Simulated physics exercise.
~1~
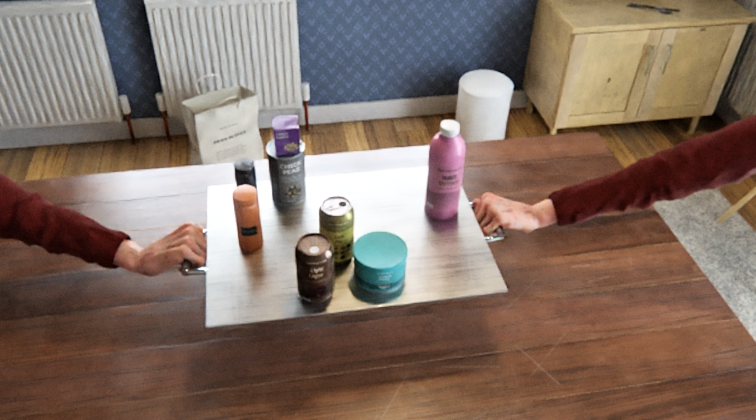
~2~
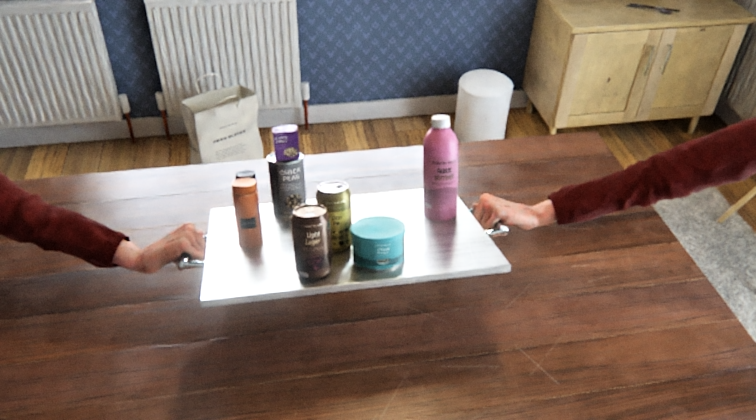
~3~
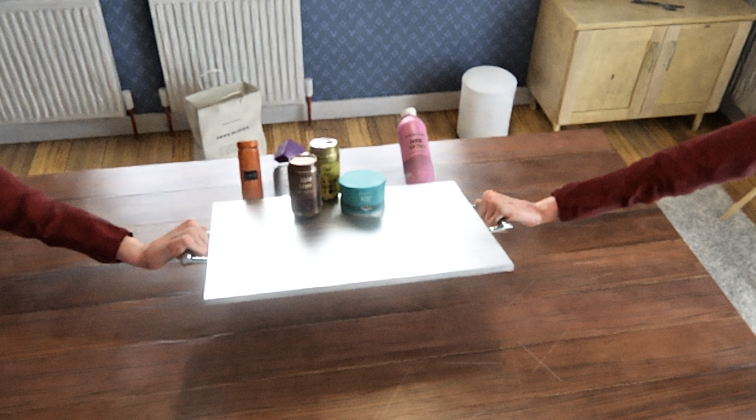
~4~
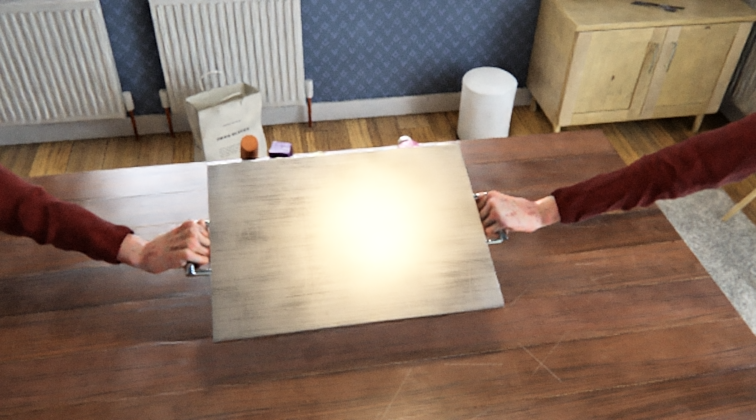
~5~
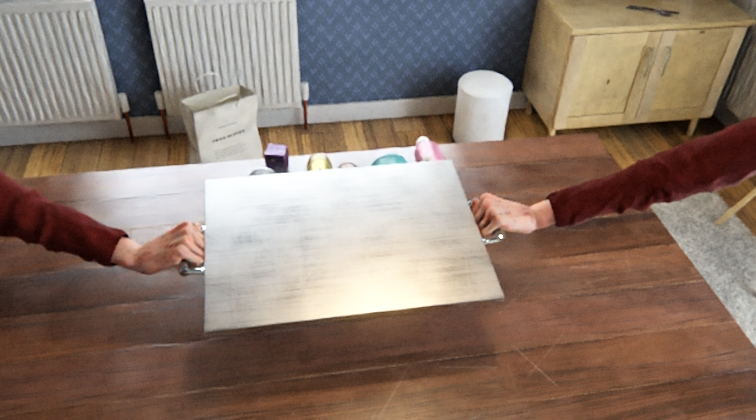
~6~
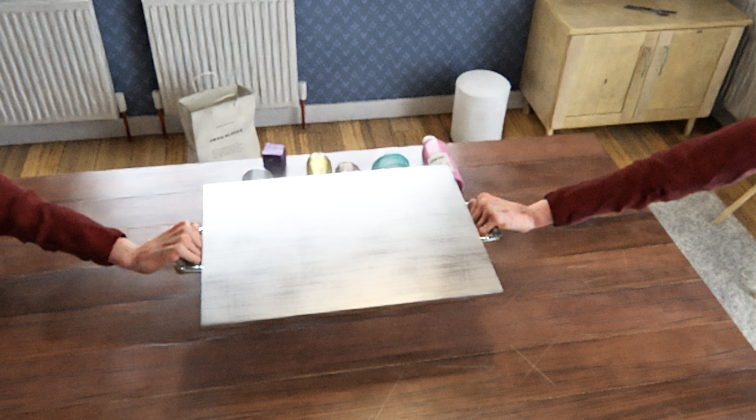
In a room with blue patterned walls and white radiators, two hands hold a plain rimless tray above a wooden table, with bottles, cans, a turquoise tub and other containers standing on it. The hands tip the far edge down, and the items begin to lean and slide away. The pink bottle topples at the back as the cans and tub bunch near the far edge. The tray then tilts the other way, its surface now bare, with only bits of the items showing beyond it. Finally it levels out, empty, the fallen items lying behind it.
